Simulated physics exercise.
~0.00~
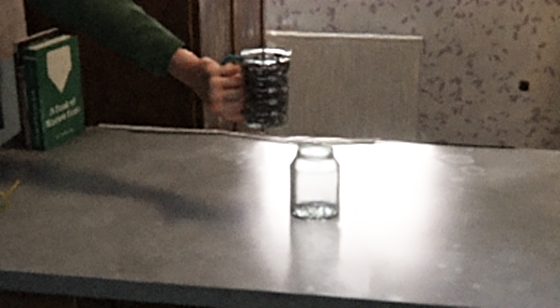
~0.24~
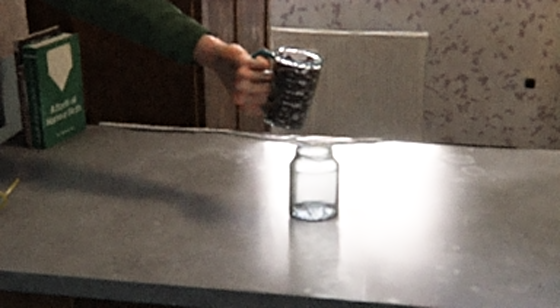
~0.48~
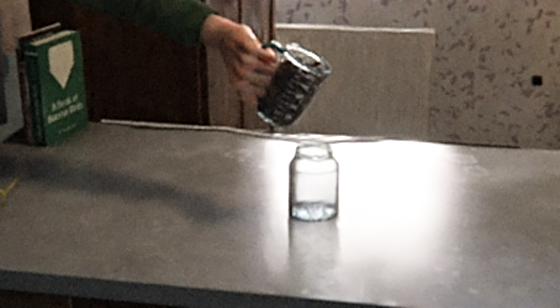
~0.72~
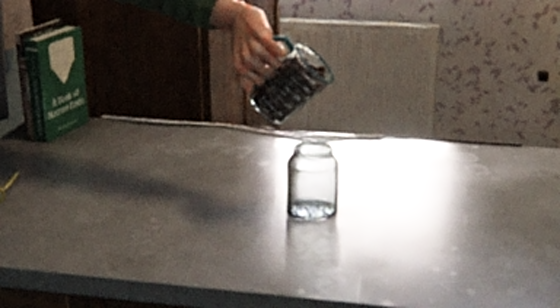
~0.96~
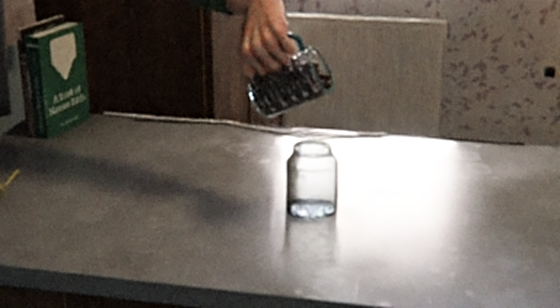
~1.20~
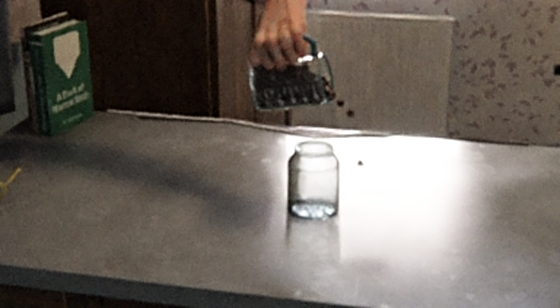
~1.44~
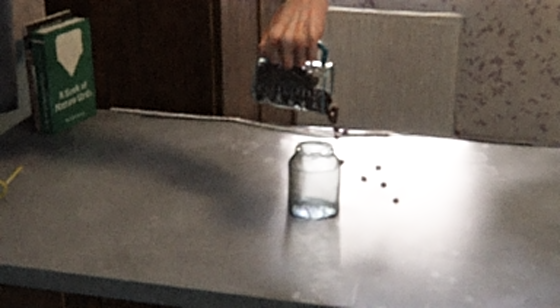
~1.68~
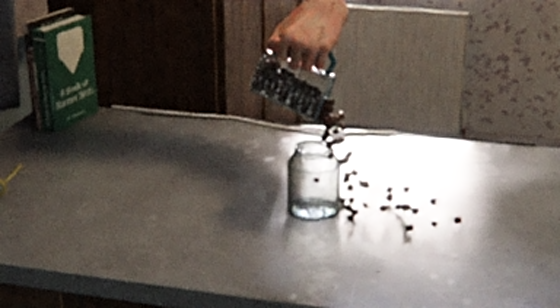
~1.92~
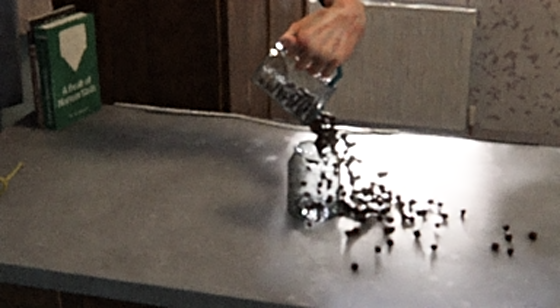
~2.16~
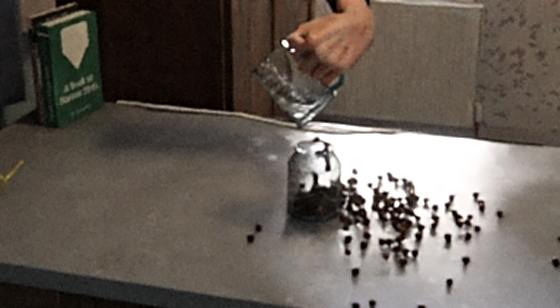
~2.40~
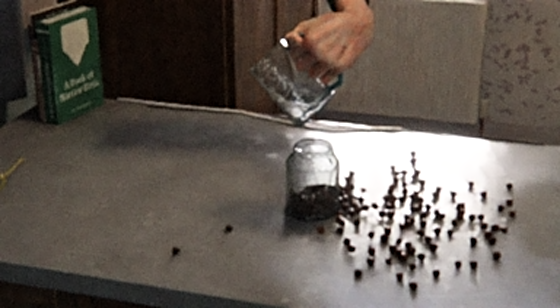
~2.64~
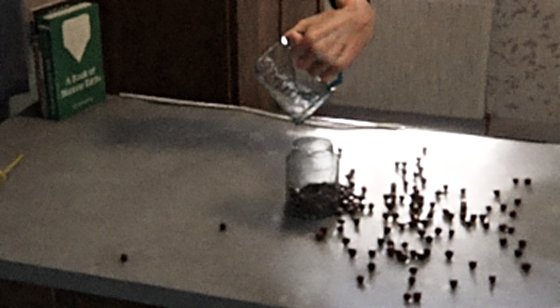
On a grey tabletop seen from the front and slightly above, a clear glass jar stands near the middle, with a green book at the left and a pale panel behind. A hand in a dark green sleeve holds a see-through cup of dark chocolate balls above the jar and tips it steadily to the right. A few balls drop beside the jar, then a thick stream pours out, some landing inside and many bouncing across the table. The view drifts slightly sideways. Finally the tilted cup looks empty, the jar is partly filled, and most balls lie scattered, mainly to the right.
